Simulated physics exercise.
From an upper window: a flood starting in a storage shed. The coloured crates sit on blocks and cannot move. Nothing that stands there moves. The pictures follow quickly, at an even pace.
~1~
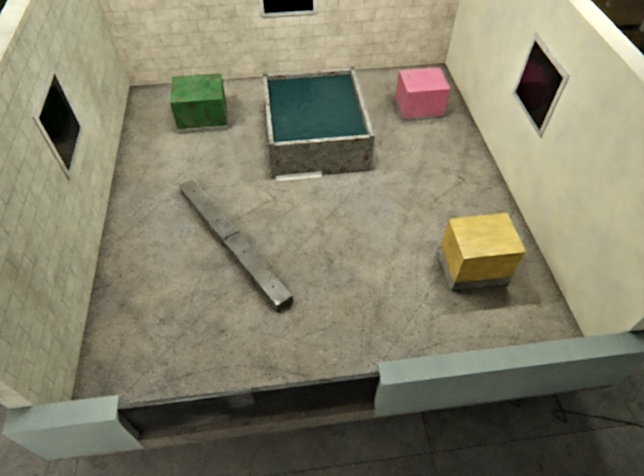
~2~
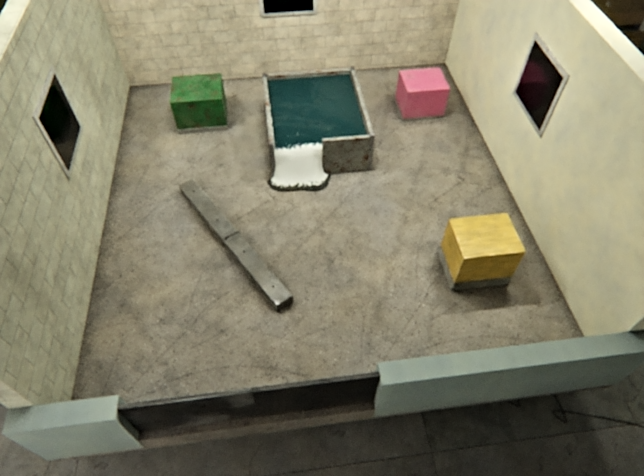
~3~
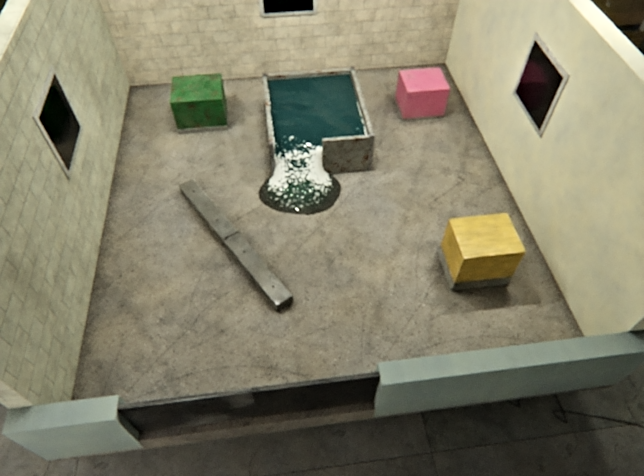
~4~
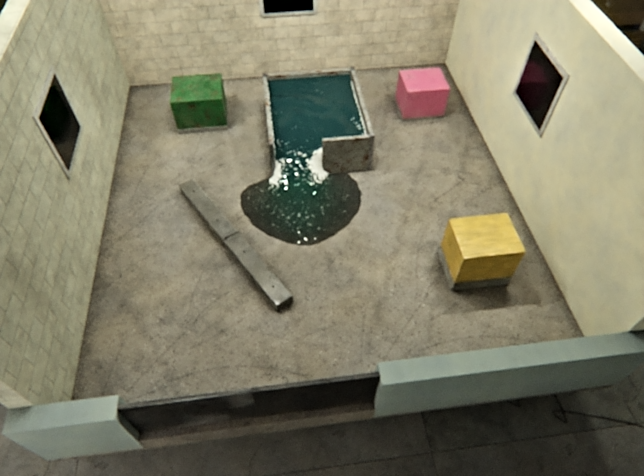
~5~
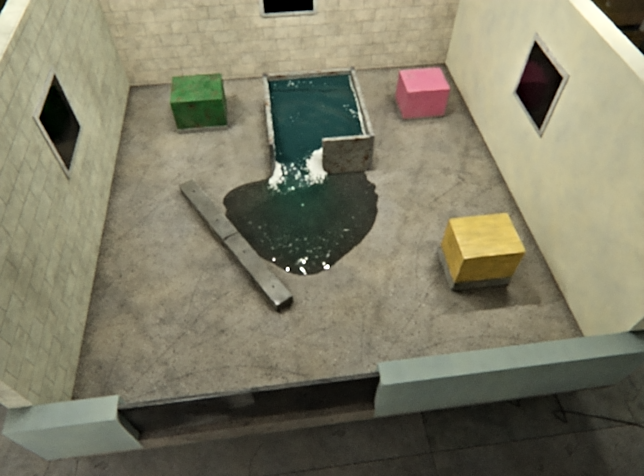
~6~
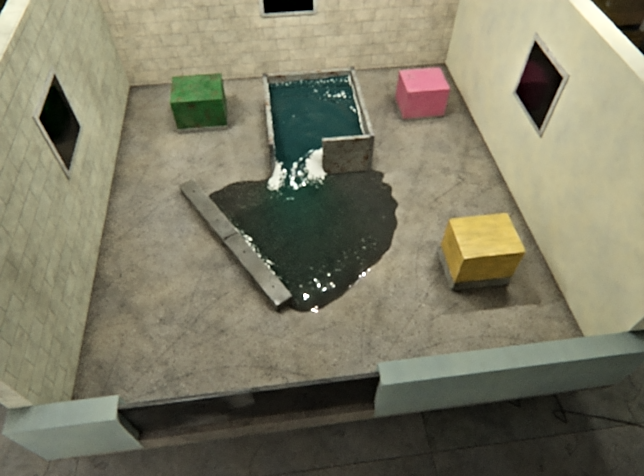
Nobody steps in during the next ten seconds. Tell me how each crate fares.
One by one: The pink crate is soaked; the yellow crate keeps dry; the green crate keeps dry.
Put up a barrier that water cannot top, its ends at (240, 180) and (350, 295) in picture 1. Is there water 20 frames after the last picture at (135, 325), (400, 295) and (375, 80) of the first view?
As listed: Free of water, wet, dry.
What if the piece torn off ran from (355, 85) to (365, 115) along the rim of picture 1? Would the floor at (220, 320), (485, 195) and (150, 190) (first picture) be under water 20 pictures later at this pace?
In that order: Clear, flooded, no water.
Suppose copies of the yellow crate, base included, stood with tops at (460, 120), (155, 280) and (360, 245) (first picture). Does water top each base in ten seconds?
One after the other: Escapes it, keeps dry, is wetted.
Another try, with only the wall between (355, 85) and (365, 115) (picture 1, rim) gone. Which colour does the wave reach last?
Last comes the green one.
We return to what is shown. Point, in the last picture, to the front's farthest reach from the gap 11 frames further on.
Roughly at (523, 369).
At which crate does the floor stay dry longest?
It is the crate marked pink.
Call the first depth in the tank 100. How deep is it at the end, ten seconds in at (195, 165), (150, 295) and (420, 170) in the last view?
Roughly 6, 4 and 8 per cent, in turn.
A moment on, water covers 20 % of the floor; the pink crate not reached, the yellow crate water round its plinth, the green crate not reached.
Next, water covers 30 % of the floor; the pink crate not reached, the yellow crate water round its plinth, the green crate not reached.
Then, water covers 35 % of the floor; the pink crate not reached, the yellow crate water round its plinth, the green crate water round its plinth.
Later, water covers 70 % of the floor; the pink crate water round its plinth, the yellow crate water round its plinth, the green crate water round its plinth.
In the end, water covers 95 % of the floor; the pink crate was topped, the yellow crate stayed above the water, the green crate stayed above the water.
